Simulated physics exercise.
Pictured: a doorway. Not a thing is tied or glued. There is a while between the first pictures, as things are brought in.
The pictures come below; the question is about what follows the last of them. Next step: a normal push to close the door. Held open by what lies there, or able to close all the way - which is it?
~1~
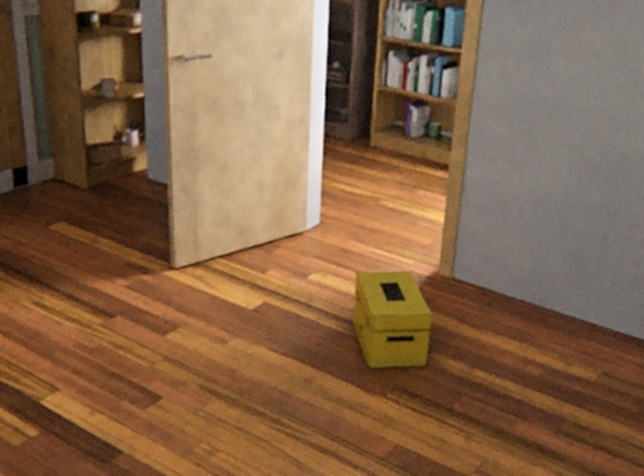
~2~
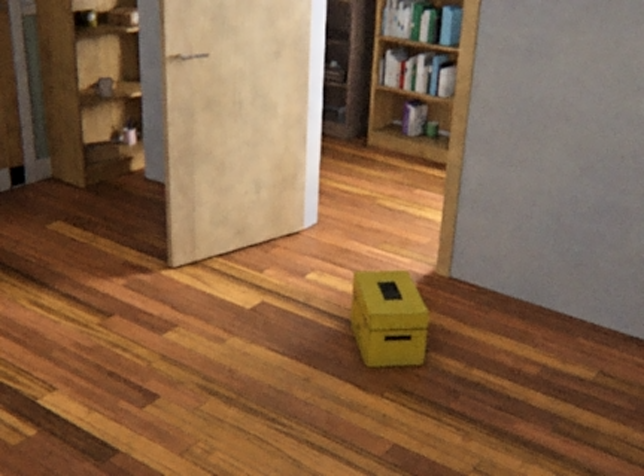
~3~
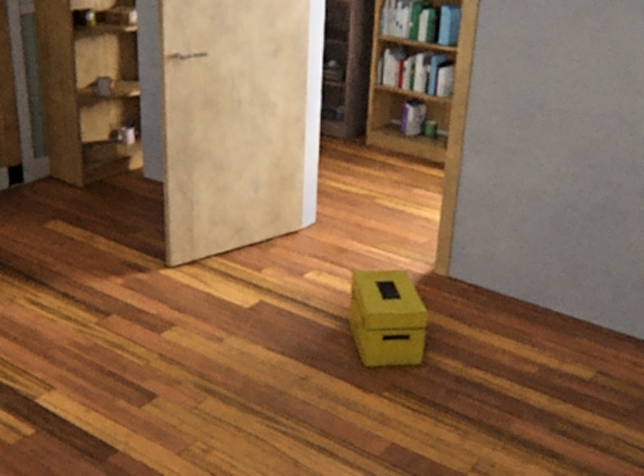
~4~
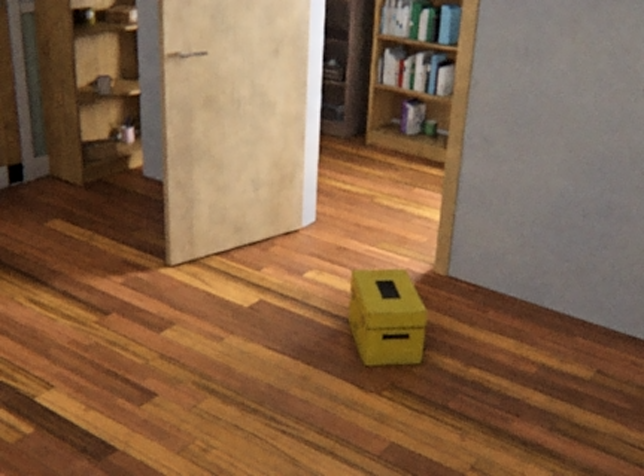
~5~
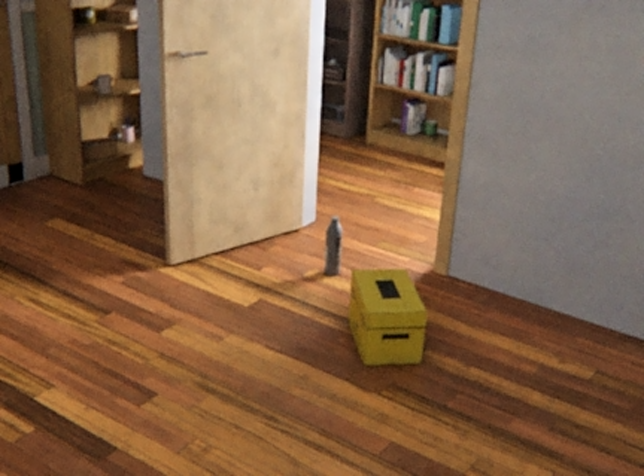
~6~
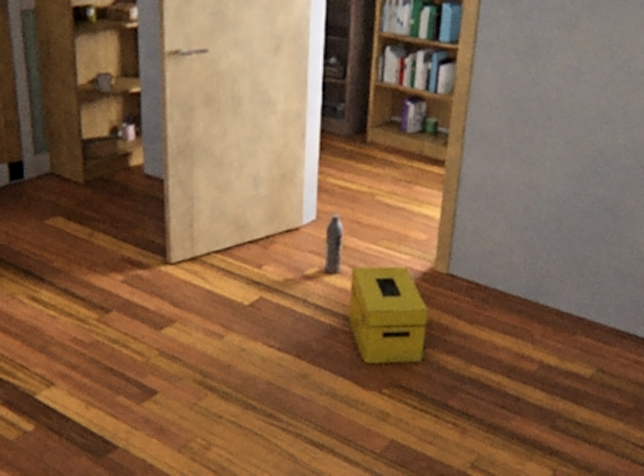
Able to close.
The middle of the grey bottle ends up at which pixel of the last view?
At about (419, 230).
Then, 0.90 s past the last view, open by 66°.
Then, 1.50 s past the last view, open by 23°; grey bottle displaced well along near (373, 240).
Then, 1.70 s past the last view, open by 8°; grey bottle displaced well along near (399, 234).
Then, 2.10 s past the last view, open by 0°; grey bottle rocked 60° from its first pose near (427, 225).
Finally, open by 0°; down or leaning hard on the floor, grey bottle; yellow toolbox still in place. Final places as the last picture's camera would see them, grey bottle near (419, 230).
